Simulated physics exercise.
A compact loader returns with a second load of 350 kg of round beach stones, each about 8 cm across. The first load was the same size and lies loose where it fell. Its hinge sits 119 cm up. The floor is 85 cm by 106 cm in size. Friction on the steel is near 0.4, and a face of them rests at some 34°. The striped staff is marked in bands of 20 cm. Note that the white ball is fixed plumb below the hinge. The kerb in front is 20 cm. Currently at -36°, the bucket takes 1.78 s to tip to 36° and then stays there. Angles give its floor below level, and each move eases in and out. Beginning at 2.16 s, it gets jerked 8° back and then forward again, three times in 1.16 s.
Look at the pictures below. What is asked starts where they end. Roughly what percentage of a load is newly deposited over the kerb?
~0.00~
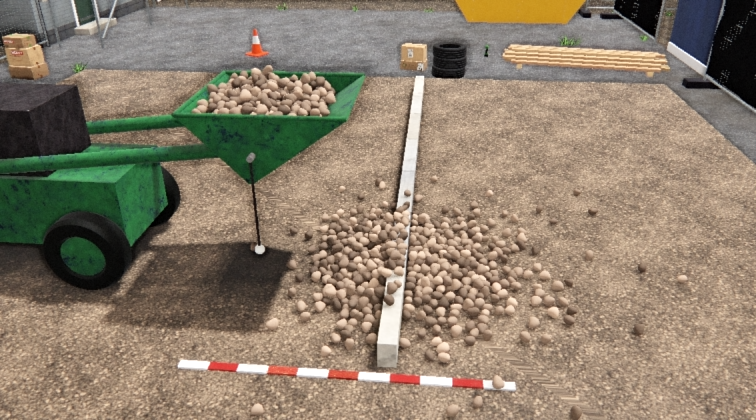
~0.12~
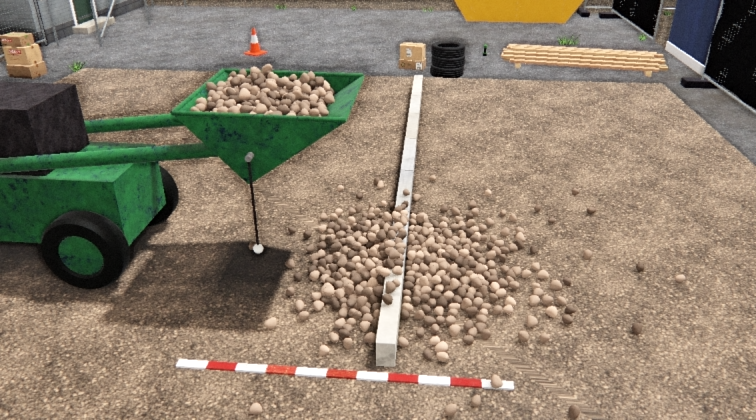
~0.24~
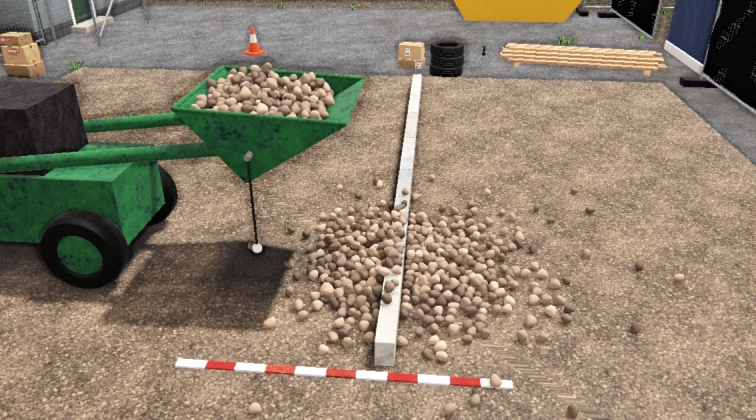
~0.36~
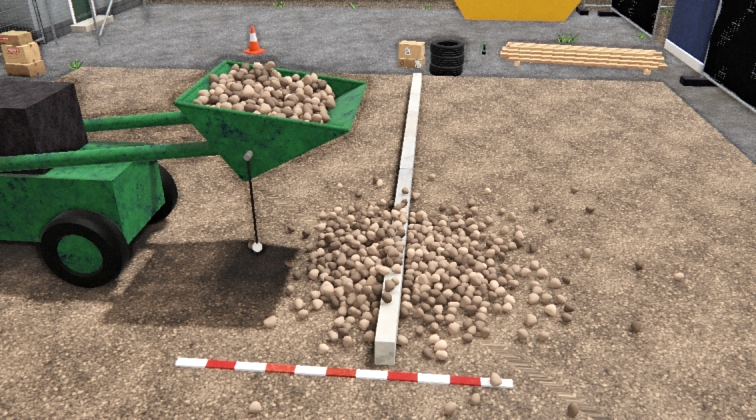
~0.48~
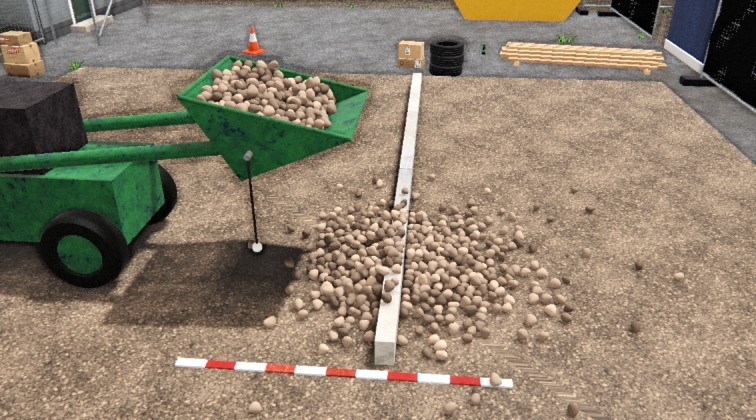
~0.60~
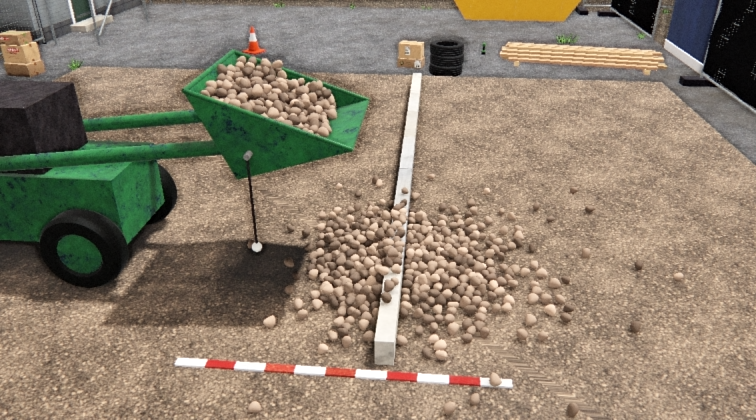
Around 38 per cent of a load is newly deposited there.
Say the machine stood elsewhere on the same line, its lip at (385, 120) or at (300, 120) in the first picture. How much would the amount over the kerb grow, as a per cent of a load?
90 % and 5 %.
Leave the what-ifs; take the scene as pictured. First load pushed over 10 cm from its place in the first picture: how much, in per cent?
15 per cent.
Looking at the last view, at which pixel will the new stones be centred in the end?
(376, 249).
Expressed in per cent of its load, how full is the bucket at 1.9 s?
About 25 percent is still in there.
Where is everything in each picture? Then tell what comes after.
The bucket is at -36°, its lip at (346, 120); the top of the load is at (258, 79). The earlier load is highest near (392, 252), 26 cm above ground level, 53 % on this side of the kerb, 48 % over the kerb, in the first picture.
The bucket is at -35°, its lip at (345, 120); the top of the load is at (258, 78); the stones move at 0.1 m/s on average, in the second picture.
The bucket is at -32°, its lip at (346, 124); the top of the load is at (251, 77); the stones move at 0.1 m/s on average, in the third picture.
The bucket is at -28°, its lip at (349, 130); the top of the load is at (250, 73); the stones move at 0.2 m/s on average, in the fourth picture.
The bucket is at -23°, its lip at (351, 140); the top of the load is at (248, 71); the stones move at 0.2 m/s on average, in the fifth picture.
The bucket is at -17°, its lip at (352, 150); the top of the load is at (245, 67); the stones move at 0.2 m/s on average, in the sixth picture.
After 1.3 s the floor is at 25°; in per cent of one load, 91 in the bucket, 61 on this side of the kerb, 48 over the kerb; the foremost stones are at (600, 248).
After 1.9 s the floor is at 36°; in per cent of one load, 25 in the bucket, 118 on this side of the kerb, 57 over the kerb; the foremost stones are at (600, 248).
After 3.8 s the floor is at 36°; in per cent of one load, 0 in the bucket, 115 on this side of the kerb, 85 over the kerb; the foremost stones are at (601, 248).
After 6.3 s the floor is at 36°; in per cent of one load, 0 in the bucket, 115 on this side of the kerb, 85 over the kerb; the foremost stones are at (601, 248). Net gain over the kerb, 38.
